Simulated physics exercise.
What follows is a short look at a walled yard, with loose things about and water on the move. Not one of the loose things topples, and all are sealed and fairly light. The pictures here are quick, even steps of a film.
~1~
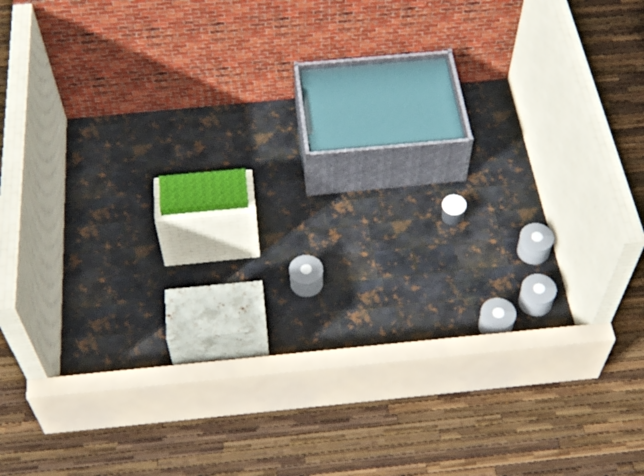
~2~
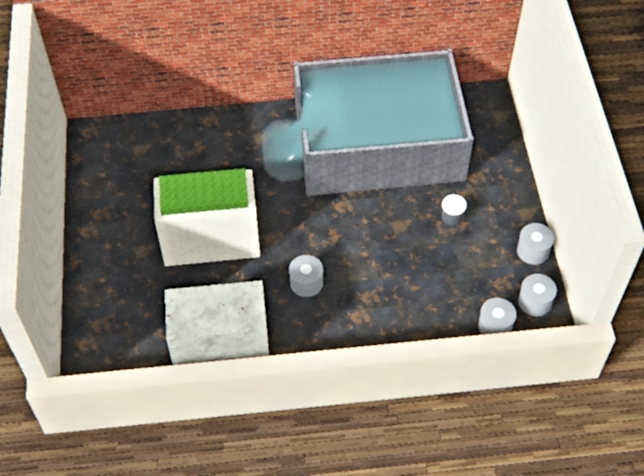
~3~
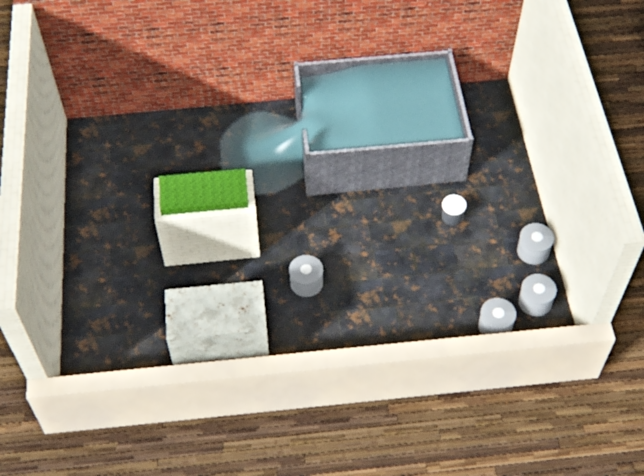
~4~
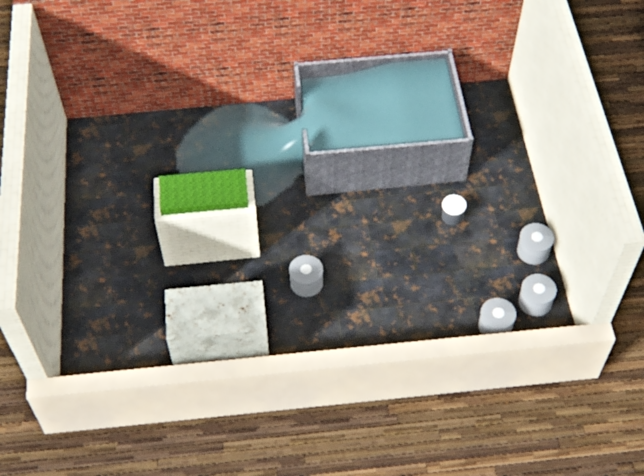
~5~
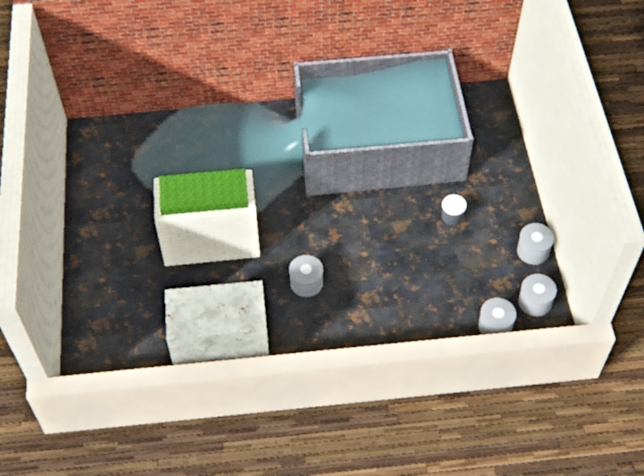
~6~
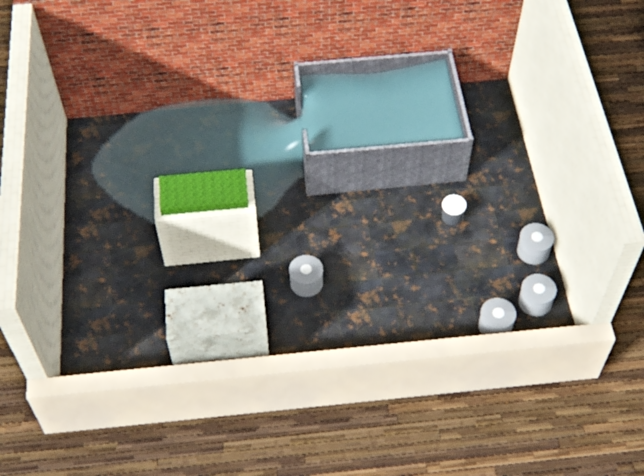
At first, a walled yard holds a full pool of blue water, a green-topped block, a pale block and several small grey and white cylinders. Then water pours through the pool's left side and spreads leftward across the dark floor, passing behind the green-topped block, while the cylinders stay still.
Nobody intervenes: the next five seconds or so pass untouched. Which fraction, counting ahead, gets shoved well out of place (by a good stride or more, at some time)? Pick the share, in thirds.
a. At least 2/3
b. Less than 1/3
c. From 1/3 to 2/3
Less than 1/3 (b).
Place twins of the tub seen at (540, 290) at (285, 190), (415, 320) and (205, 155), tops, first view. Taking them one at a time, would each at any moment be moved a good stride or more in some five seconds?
In sequence: Hardly budges; knocked well away; knocked well away.
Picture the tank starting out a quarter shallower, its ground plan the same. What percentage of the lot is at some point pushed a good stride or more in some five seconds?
Share displaced: Approx. 0 percent.
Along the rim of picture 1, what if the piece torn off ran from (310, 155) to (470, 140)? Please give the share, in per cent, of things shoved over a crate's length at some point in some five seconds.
Roughly 100 %.
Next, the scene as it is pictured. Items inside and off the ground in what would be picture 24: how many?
The answer is 0.
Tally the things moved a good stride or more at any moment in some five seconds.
Total: 0.
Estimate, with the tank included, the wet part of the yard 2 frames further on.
That works out to about 35 in a hundred.
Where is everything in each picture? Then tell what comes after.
The first frame shows a pail at (455, 204), on the bottom; a tub at (499, 313) rests on the ground; 0 of 5 have shifted.
The second frame shows a pail at (455, 204) rests on the ground; a tub at (499, 313) rests on the ground; 0 of 5 have shifted.
The third frame shows a pail at (455, 204) rests on the ground; a tub at (499, 313) rests on the ground; 0 of 5 have shifted.
The fourth frame shows a pail at (455, 204), on the bottom; a tub at (499, 313), on the bottom; 0 of 5 have shifted.
The fifth frame shows a pail at (455, 204) rests on the ground; a tub at (499, 313) rests on the ground; 0 of 5 have shifted.
The sixth frame shows a pail at (455, 204) rests on the ground; a tub at (499, 313) rests on the ground; 0 of 5 have shifted.
A moment on, 0 of 5 are well off their spots; 0 afloat.
Next, 0 of 5 are well off their spots; 0 afloat.
Later, 0 of 5 are well off their spots; 0 afloat.
In the end, 0 of 5 are well off their spots, and 0 have been at some point; 0 afloat.
